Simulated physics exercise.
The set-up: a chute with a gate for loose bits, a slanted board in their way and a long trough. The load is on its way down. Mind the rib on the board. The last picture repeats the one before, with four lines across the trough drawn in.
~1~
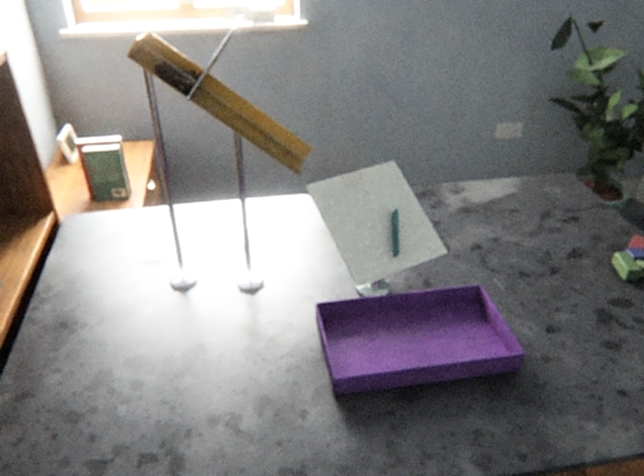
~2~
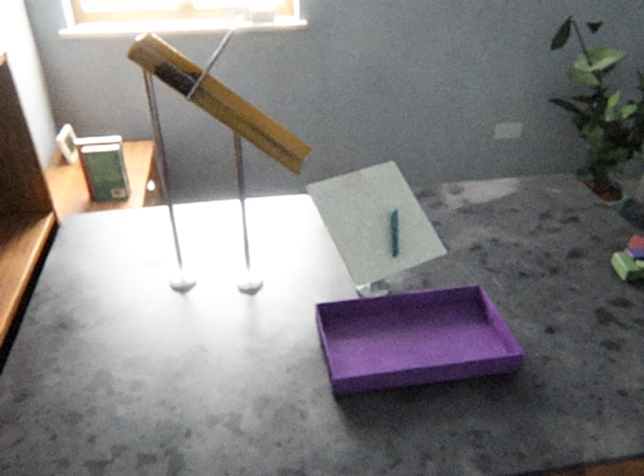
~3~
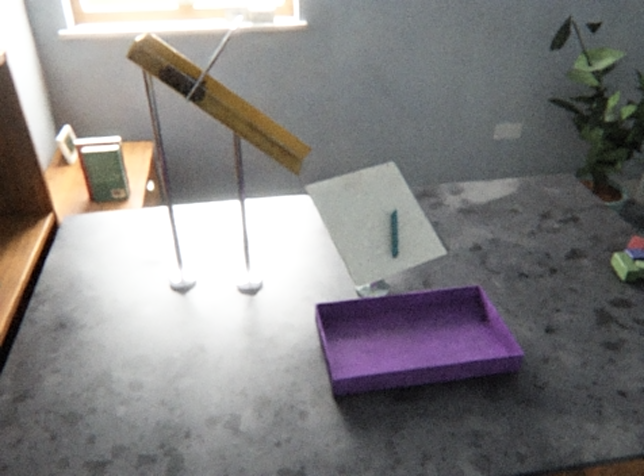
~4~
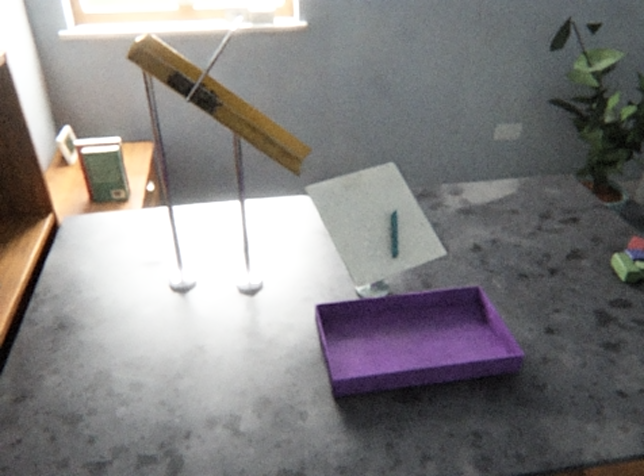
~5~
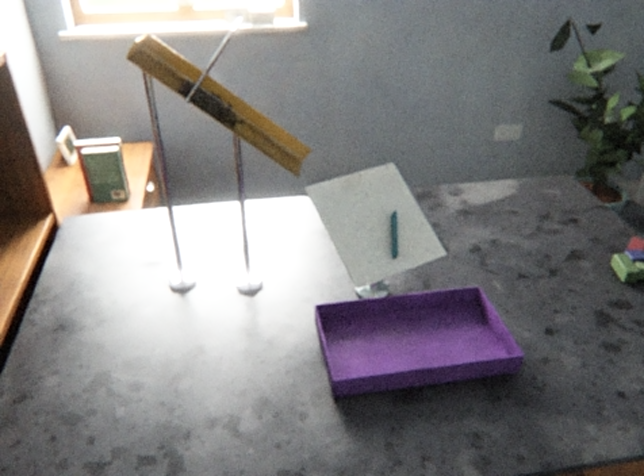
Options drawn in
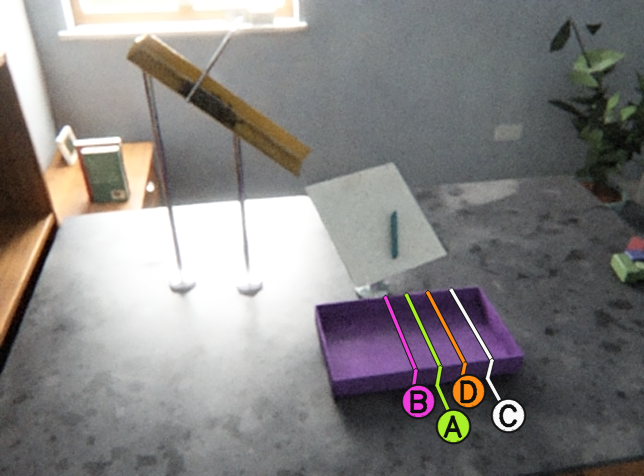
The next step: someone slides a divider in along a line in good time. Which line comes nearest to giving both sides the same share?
Choose B.
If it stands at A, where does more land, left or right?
Left.
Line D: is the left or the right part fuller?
The left side.
On the marked copy, line A crosses the front rim at (439, 366); line B crosses the front rim at (415, 369); line C crosses the front rim at (491, 359); line D crosses the front rim at (464, 363).
If A is chosen, of what is caught, all but a few on the left of the divider, a small share on the right.
If B is chosen, of what is caught, close to two thirds on the left of the divider, close to a third on the right.
If C is chosen, of what is caught, all but a few on the left of the divider, only a few on the right.
If D is chosen, of what is caught, all but a few on the left of the divider, a small share on the right.
